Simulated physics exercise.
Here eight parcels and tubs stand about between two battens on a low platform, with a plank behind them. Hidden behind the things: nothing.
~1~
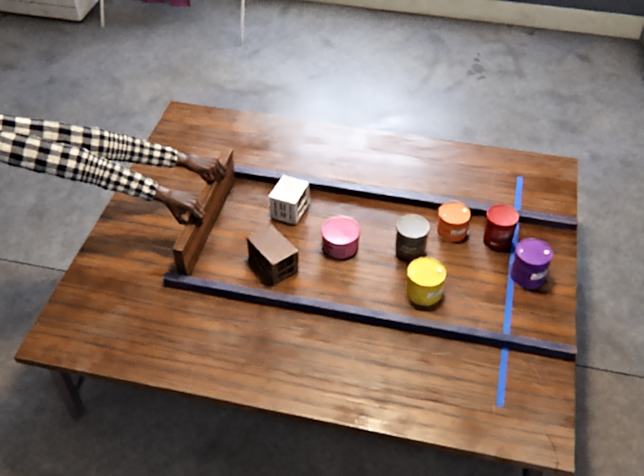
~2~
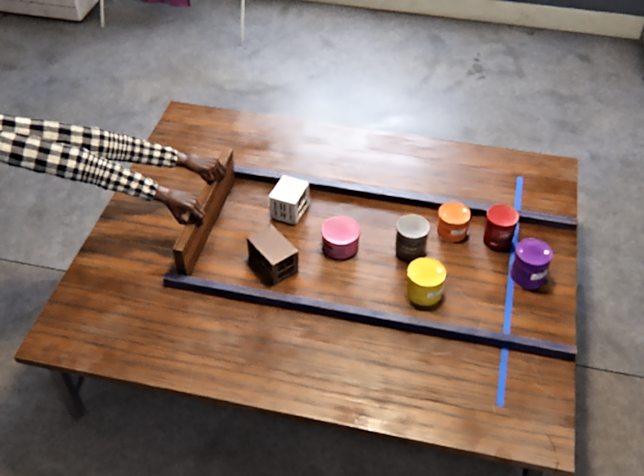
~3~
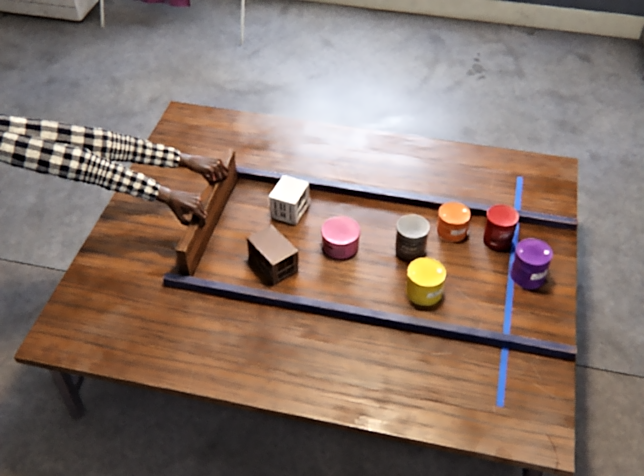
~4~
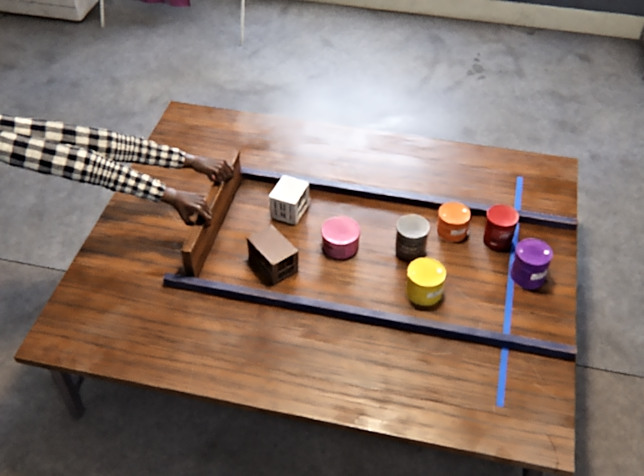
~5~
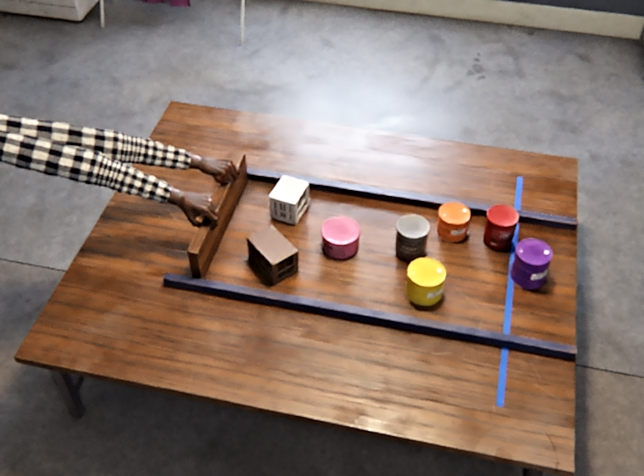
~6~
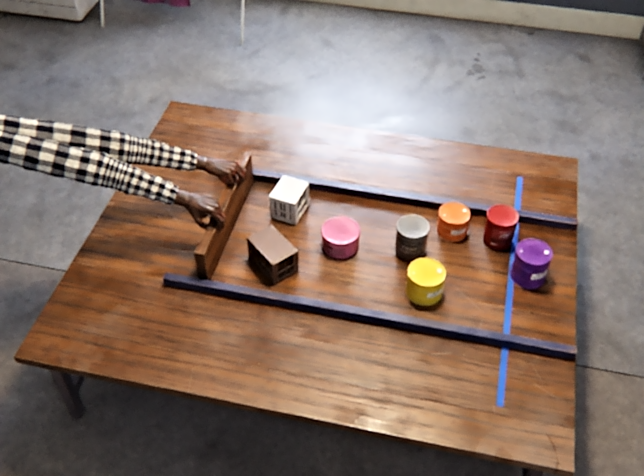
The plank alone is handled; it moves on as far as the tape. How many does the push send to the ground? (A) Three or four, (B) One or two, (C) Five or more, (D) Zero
B, one or two.
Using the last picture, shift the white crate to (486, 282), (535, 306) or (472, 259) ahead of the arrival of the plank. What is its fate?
In order of the places given, the white crate rests steady, then is gone, then rests steady.
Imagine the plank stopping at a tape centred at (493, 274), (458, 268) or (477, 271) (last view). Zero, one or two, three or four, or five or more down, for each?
In the order of the places given: No fall at all; not one; zero.
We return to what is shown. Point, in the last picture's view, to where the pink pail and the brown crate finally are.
The pink pail at (533, 269), the brown crate at (526, 310).
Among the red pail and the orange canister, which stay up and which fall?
The red pail drops away and the orange canister stays put.
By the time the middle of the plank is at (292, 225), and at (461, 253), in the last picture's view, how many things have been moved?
Tally at point one: 2; at point two: 8.
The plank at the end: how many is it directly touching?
It touches 3.
A little later, none off yet; purple canister at rest near (531, 264); red pail at rest near (500, 228); orange canister at rest near (453, 222).
When it is over, the number that fall off is one or two; down, red pail and purple canister.
